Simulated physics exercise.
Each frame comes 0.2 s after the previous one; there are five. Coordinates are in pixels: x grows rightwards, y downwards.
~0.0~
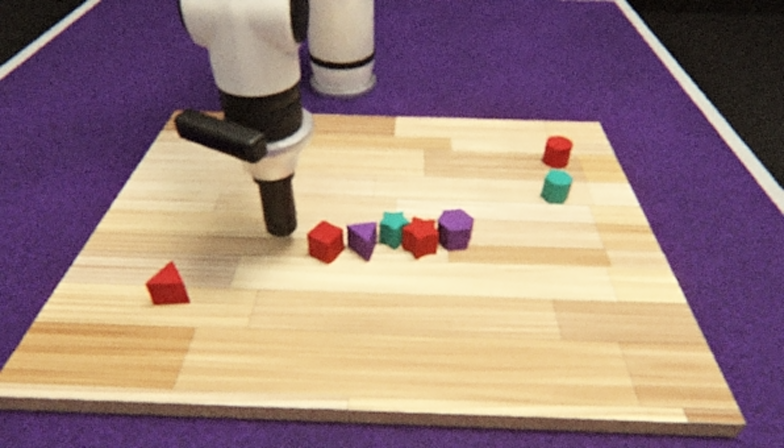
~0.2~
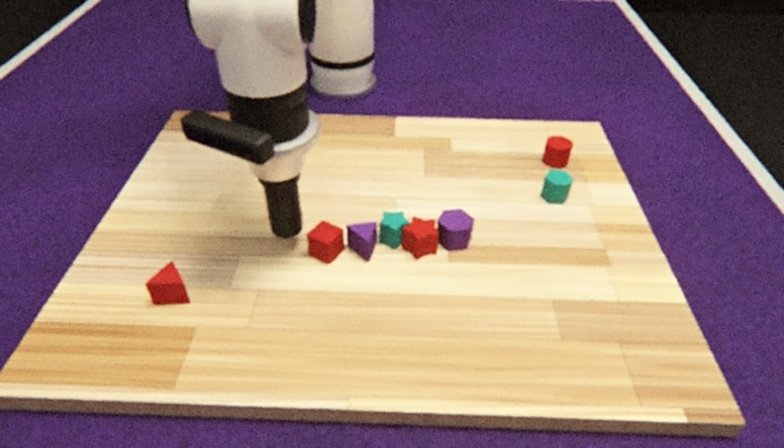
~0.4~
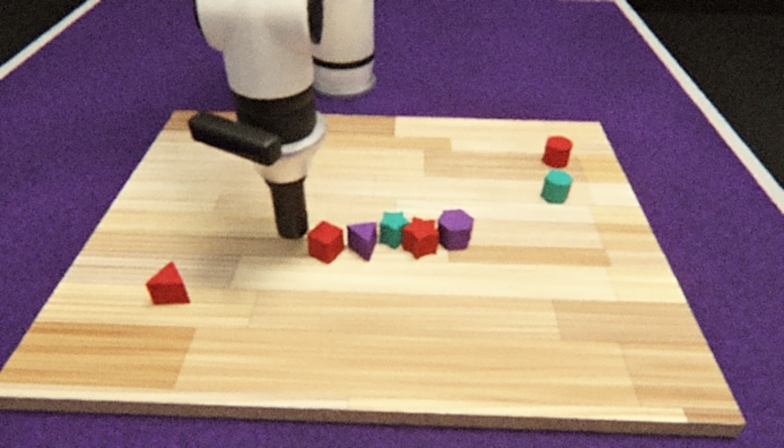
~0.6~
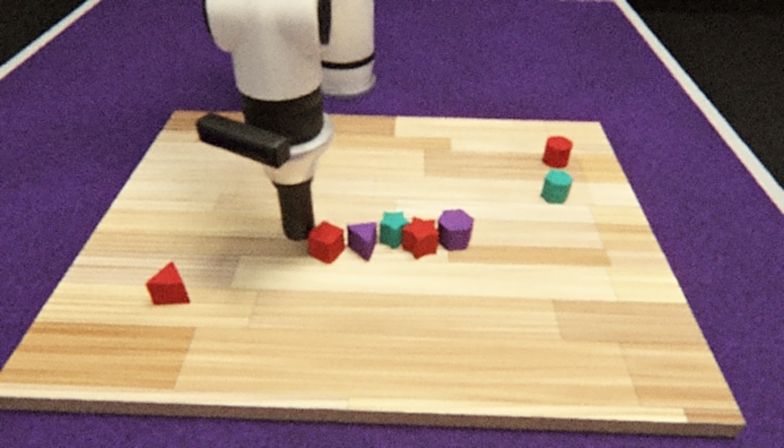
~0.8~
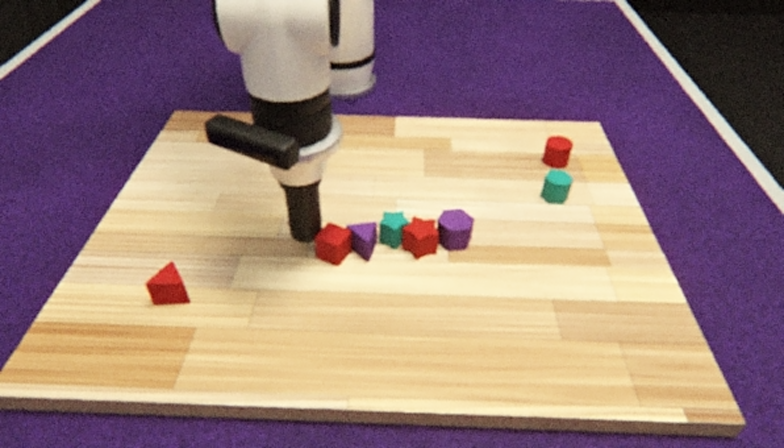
A white and black robot arm with a dark rod slides slowly rightward over a light wooden board on a purple surface, seen from a fixed, raised view. Red, purple and turquoise blocks form a row at the centre, with a red one at lower left and red and turquoise ones at upper right. The rod meets the row's leftmost red block and nudges it slightly right, beside the purple one.
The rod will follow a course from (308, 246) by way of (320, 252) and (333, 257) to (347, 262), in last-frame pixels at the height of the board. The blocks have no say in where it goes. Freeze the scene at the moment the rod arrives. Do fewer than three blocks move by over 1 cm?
The answer is yes.
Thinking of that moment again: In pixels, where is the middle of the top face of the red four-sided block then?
It should be at (374, 249) by then.
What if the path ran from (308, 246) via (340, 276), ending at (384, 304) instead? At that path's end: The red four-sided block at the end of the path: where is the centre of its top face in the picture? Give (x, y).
I predict (386, 255).
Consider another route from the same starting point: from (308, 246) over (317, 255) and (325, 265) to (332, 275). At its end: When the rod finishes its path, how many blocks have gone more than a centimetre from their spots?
Only one of them.
The first path, step by step. Halfway along, rod (326, 242); red four-sided block (353, 242); purple three-sided block (368, 228), turned 10° anticlockwise.
At the end, rod (346, 249); red four-sided block (374, 249); purple three-sided block (369, 228), turned 15° anticlockwise; turquoise star block still.
